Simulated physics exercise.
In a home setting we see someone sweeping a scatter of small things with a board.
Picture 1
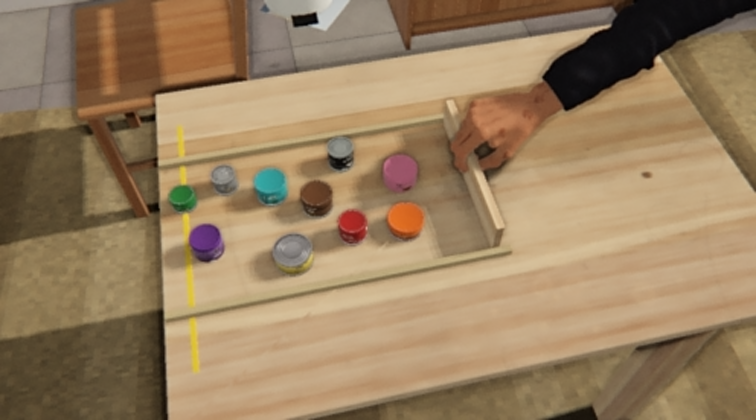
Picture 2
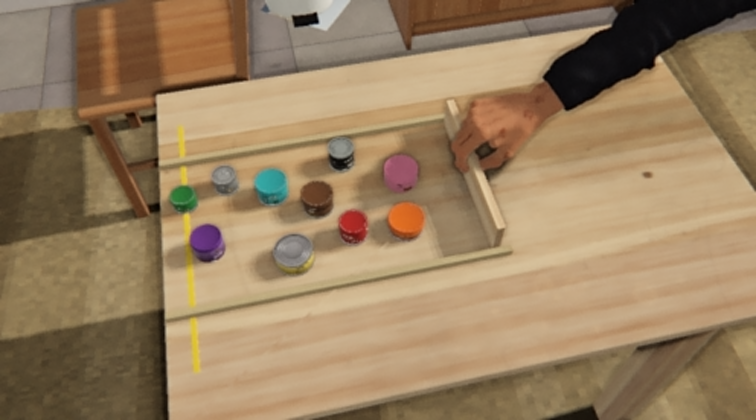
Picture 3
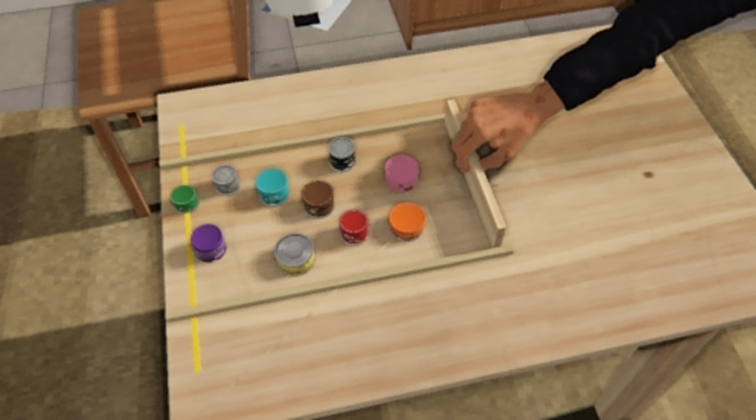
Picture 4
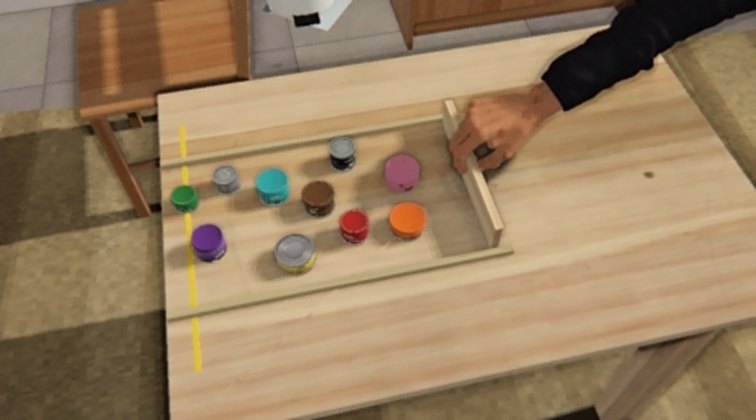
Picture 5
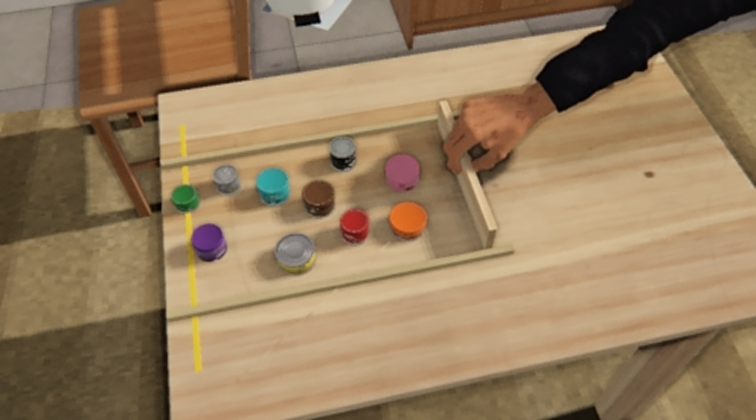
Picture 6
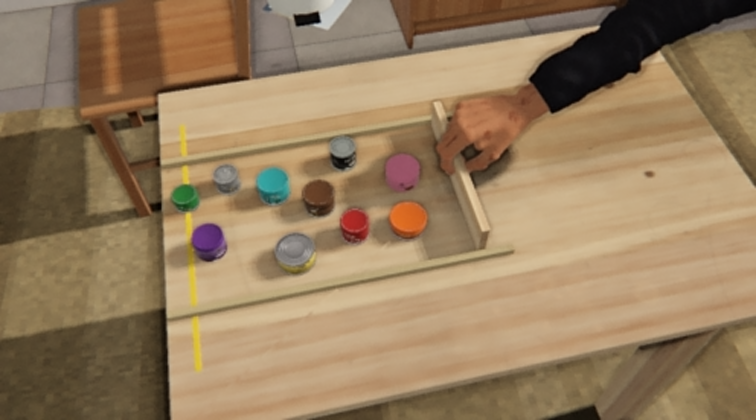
A hand holds a wooden board beside scattered colourful pots, then slides it slightly left.
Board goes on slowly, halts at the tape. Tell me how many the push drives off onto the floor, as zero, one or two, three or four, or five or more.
Five or more, I think.
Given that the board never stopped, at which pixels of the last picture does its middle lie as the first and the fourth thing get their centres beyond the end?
I'd put it close to (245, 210) and later close to (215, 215).
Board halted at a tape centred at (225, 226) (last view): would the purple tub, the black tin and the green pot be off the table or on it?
Purple tub goes off, black tin stays put, green pot goes off.
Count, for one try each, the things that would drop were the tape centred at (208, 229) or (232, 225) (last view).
Per try: 4; 1.
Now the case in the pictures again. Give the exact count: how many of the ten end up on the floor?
The figure is 6, exactly.
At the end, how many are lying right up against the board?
Total: 4.
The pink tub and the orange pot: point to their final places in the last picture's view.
Going in order: First (169, 206), then (171, 259).
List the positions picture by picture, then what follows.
In the first frame, green pot (183, 199); purple tub (207, 244); grey pot (225, 180); board (471, 171); tape (187, 233).
In the second frame, purple tub (208, 244); red tin (353, 228).
In the third frame, grey pot (226, 180); brown tin (318, 200).
In the fourth frame, green pot (185, 199); board (470, 171).
In the fifth frame, purple tub (209, 243); turquoise tin (274, 187).
In the sixth frame, green pot (186, 199); purple tub (210, 243); grey pot (227, 180); board (458, 173); tape (189, 232).
A little later, none off yet; green pot at rest near (186, 199); purple tub at rest near (210, 243); grey pot at rest near (227, 180).
Next, none off yet; green pot shifted about its own width near (169, 204); purple tub shifted well along near (158, 248); grey pot shifted well along near (176, 170).
When it is over, the number that fall off is five or more; down, red tin, brown tin, turquoise tin, grey pot, purple tub and green pot.
